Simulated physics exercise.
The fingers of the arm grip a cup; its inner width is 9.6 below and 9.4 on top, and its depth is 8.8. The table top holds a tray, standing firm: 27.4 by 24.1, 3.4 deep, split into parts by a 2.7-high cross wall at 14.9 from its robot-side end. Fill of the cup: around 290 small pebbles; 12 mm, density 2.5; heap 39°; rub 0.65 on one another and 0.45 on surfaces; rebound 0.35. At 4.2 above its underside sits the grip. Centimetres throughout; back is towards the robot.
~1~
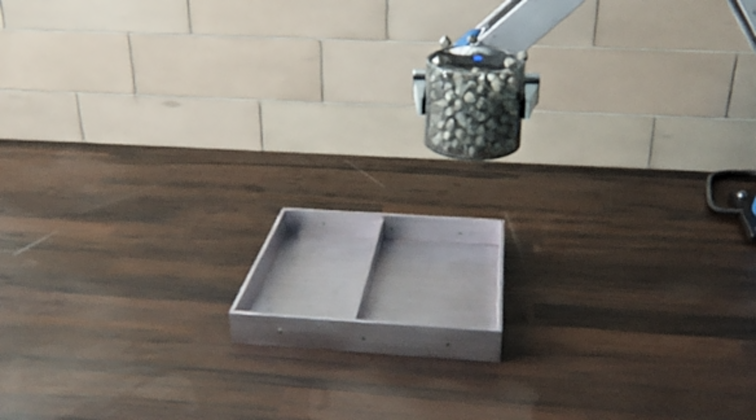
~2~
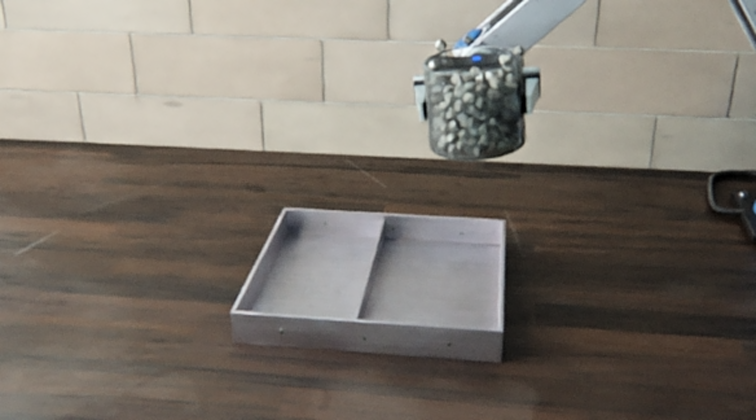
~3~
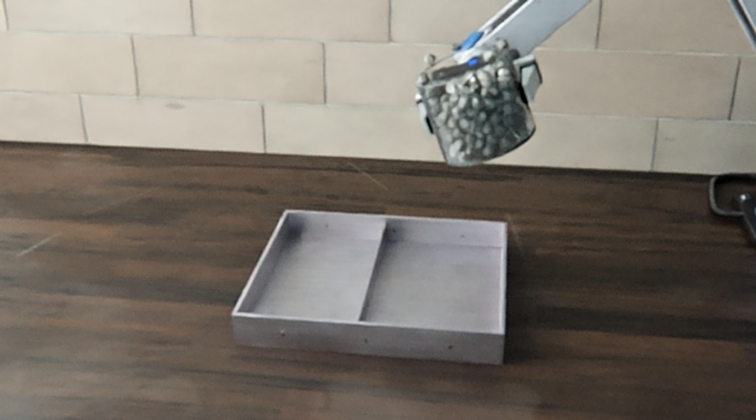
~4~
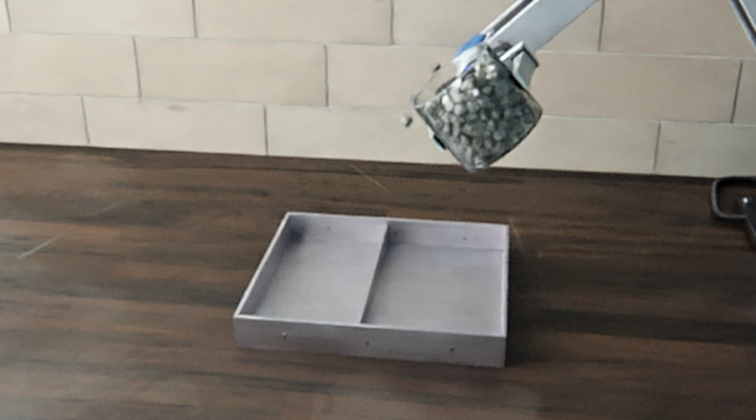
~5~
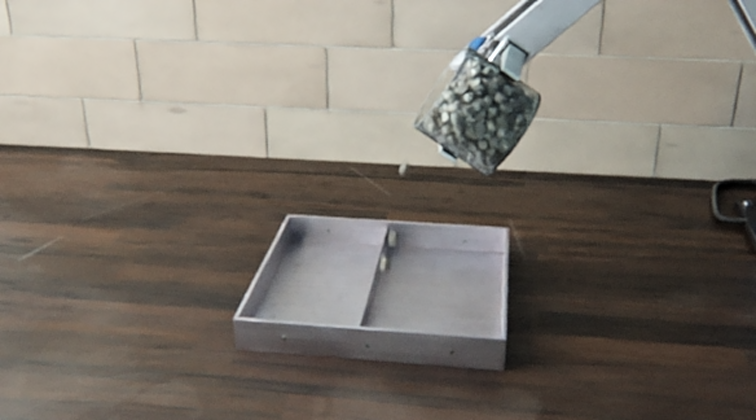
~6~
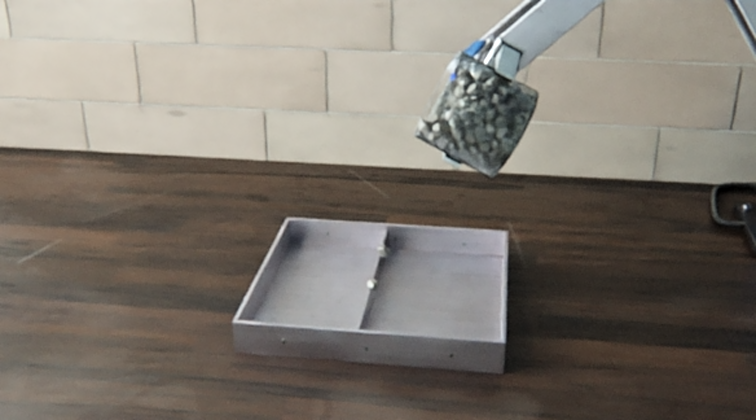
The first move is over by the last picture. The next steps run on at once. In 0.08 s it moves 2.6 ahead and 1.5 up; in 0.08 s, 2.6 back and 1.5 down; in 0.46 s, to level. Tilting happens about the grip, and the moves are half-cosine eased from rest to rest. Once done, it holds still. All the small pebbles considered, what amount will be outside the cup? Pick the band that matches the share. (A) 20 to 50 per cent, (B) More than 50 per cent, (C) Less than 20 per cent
(A) 20 to 50 per cent.
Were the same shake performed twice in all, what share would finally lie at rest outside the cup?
Roughly 45 percent.
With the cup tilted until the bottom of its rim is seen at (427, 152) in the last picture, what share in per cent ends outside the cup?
Close to 75 in a hundred.
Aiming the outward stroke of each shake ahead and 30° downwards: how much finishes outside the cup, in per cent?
I'd say close to 10 per cent.
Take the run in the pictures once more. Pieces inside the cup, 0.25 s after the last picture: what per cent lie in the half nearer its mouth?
Close to 50 in a hundred.
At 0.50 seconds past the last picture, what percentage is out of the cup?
Roughly 30 percent.
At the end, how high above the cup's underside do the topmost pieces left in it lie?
Roughly 7.5 centimetres.
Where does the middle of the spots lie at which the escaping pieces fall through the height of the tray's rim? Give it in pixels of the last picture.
Near (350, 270).
Then, 0.25 s on, tilted 57° forward, highest piece 25 above the table; 210 in the cup, 3 in the robot-side part, 78 in flight or on a rim.
Then, 0.50 s on, tilted 11° forward, highest piece 28 above the table; 204 in the cup, 68 in the far-side part, 17 in the robot-side part, 2 in flight or on a rim.
Then, 0.82 s on, level, highest piece 27 above the table; 204 in the cup, 69 in the far-side part, 18 in the robot-side part.
Then, 1.87 s on, level, highest piece 26 above the table; 204 in the cup, 69 in the far-side part, 18 in the robot-side part.
In the end, 204 in the cup, 69 in the far-side part, 18 in the robot-side part. That is 30 % outside the cup.
